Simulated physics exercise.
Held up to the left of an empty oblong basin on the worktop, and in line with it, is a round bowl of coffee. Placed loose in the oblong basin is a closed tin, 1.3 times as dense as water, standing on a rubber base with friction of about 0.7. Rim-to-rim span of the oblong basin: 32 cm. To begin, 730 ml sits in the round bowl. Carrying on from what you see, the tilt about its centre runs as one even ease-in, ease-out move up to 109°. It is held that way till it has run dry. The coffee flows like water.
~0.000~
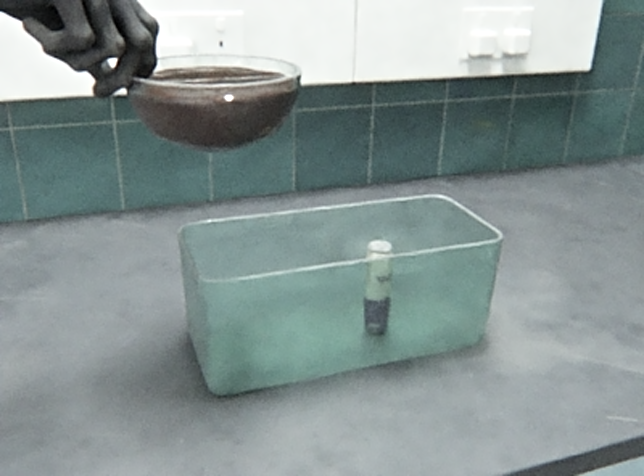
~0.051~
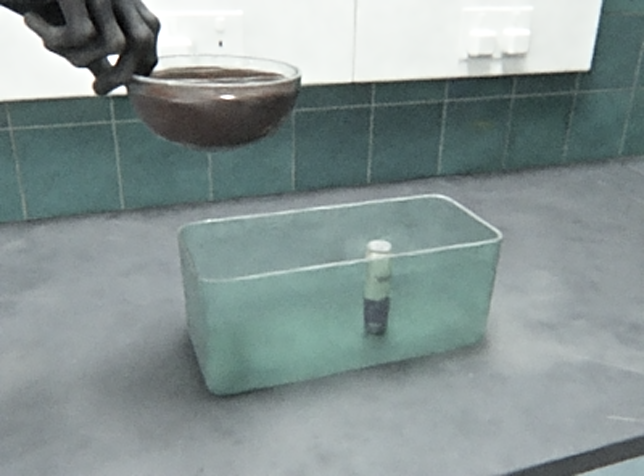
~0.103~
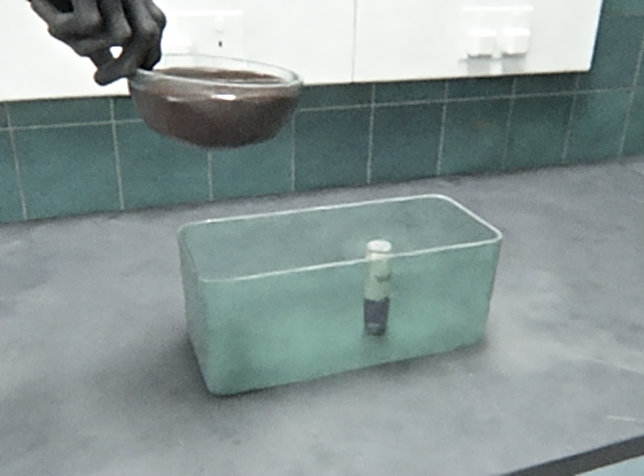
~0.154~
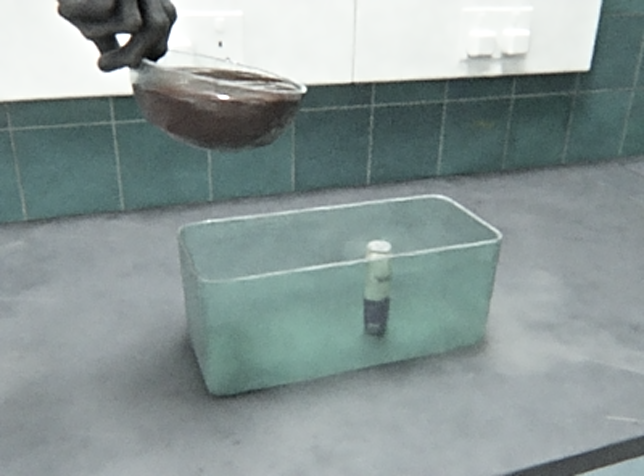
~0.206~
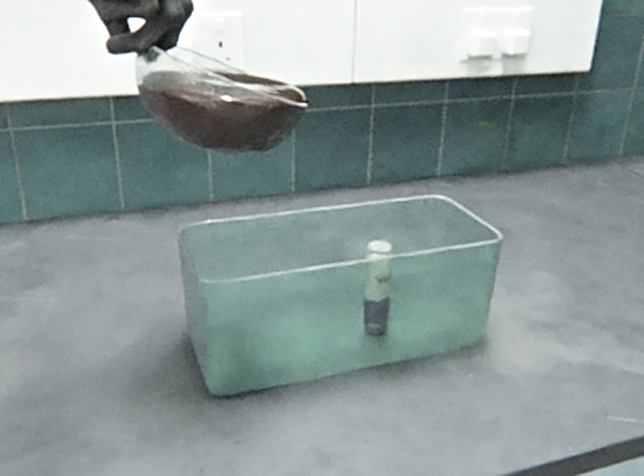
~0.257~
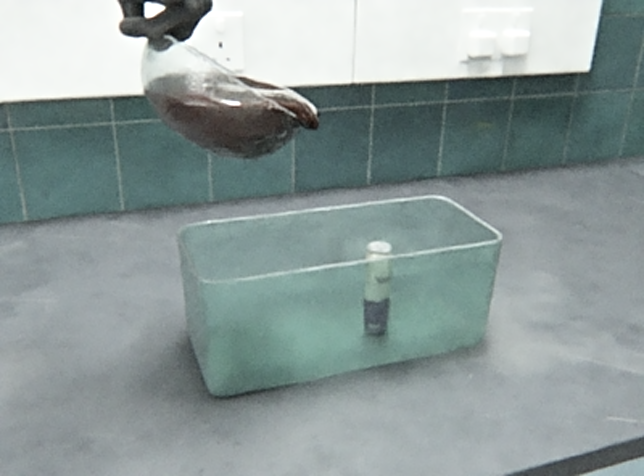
A hand tilts a round bowl of coffee rightward until some runs over its rim.
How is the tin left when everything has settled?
It tilts over.
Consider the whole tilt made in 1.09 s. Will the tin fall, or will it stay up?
After the tilt, the tin is still standing.
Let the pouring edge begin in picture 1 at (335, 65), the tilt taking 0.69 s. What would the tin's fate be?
Then the tin remains standing.
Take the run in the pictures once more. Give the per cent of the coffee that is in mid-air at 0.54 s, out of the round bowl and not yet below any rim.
At that moment, about 34 percent.
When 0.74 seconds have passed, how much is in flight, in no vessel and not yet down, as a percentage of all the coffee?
Near 2 percent.
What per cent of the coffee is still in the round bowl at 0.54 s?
I'd estimate some 8 % remains.
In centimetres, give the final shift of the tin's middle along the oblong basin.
The middle of the tin ends some 6.0 cm along the basin.
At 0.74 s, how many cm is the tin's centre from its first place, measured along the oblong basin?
The tin is about 1 cm from where it started.
After 0.54 s the tilt is 96° and 8 per cent is still to pour; the tin stands where it began.
After 0.74 s the tilt is 109° and 0 per cent is still to pour; the tin stands 1 cm from where it began.
After 0.96 s the tilt is 109° and 0 per cent is still to pour; the tin leans 30°.
After 1.19 s the tilt is 109° and 0 per cent is still to pour; the tin lies on its side.
In the end the tin lies on its side.
